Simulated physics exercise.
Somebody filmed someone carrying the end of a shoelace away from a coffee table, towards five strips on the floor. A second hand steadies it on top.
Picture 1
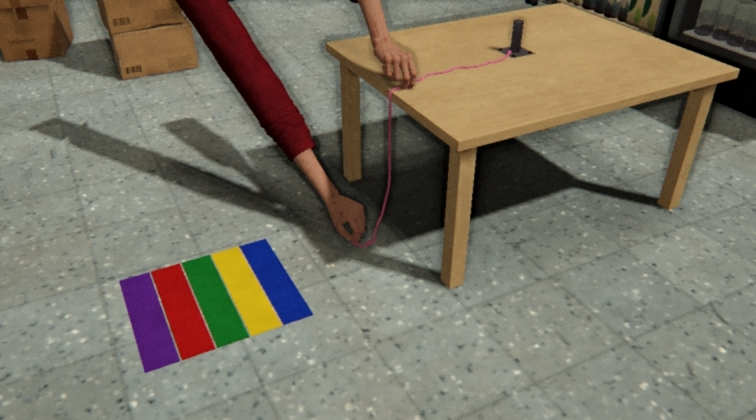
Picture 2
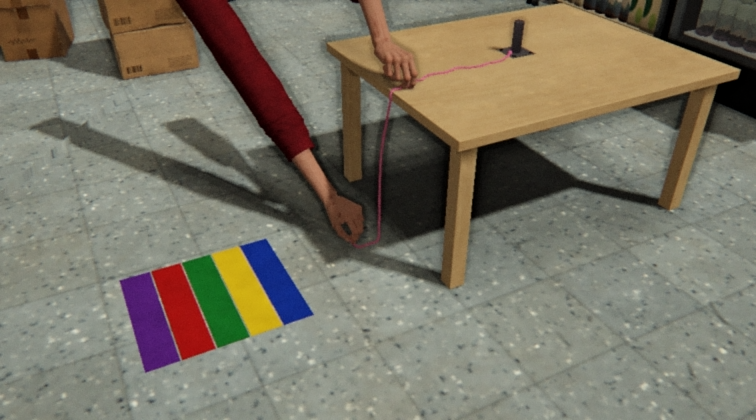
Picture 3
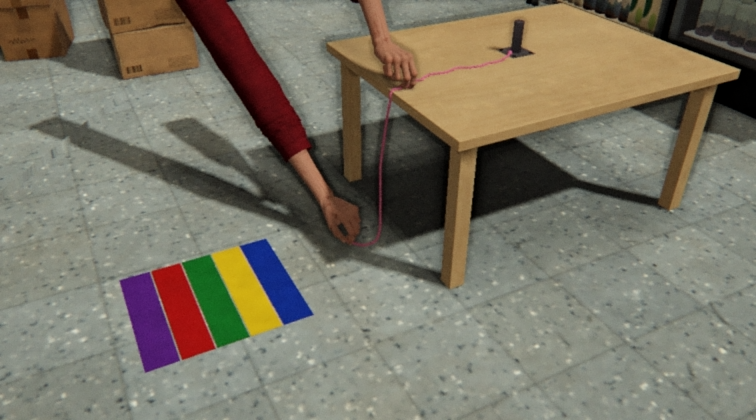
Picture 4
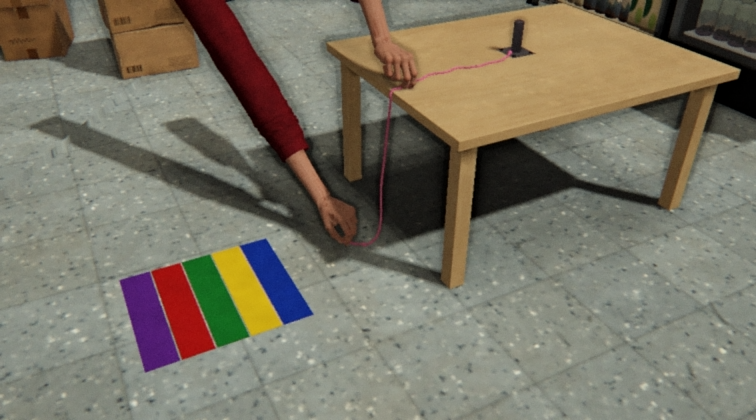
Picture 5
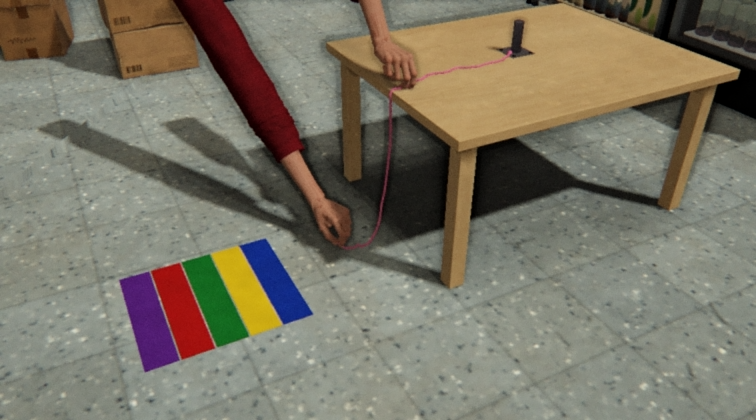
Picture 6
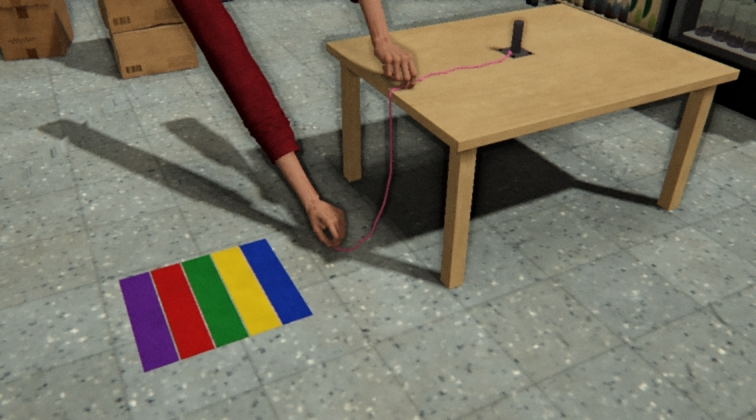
A hand moves a pink string slightly left beside a table, near five coloured floor strips.
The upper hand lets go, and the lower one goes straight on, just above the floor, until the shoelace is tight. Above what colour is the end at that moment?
The yellow one.
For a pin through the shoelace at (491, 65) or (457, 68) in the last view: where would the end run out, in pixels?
Near (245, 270) and (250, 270).
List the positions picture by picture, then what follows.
In the first frame, end (353, 239); blue (290, 304); yellow (258, 315); green (226, 325); red (192, 337); purple (157, 348).
In the second frame, end (351, 240); shoelace through (501, 61) (453, 69) (412, 85) (386, 127) (380, 184) (379, 231).
In the third frame, end (347, 241).
In the fourth frame, end (344, 242); shoelace through (501, 61) (453, 69) (412, 85) (388, 127) (382, 184) (379, 231).
In the fifth frame, end (339, 243).
In the sixth frame, end (333, 245); shoelace through (501, 61) (453, 69) (412, 85) (391, 126) (389, 182) (373, 231).
A little later, end near (299, 255); short of the strips.
Next, end near (264, 266); over blue.
When it is tight, end near (242, 273); over yellow. It halts on the yellow strip.
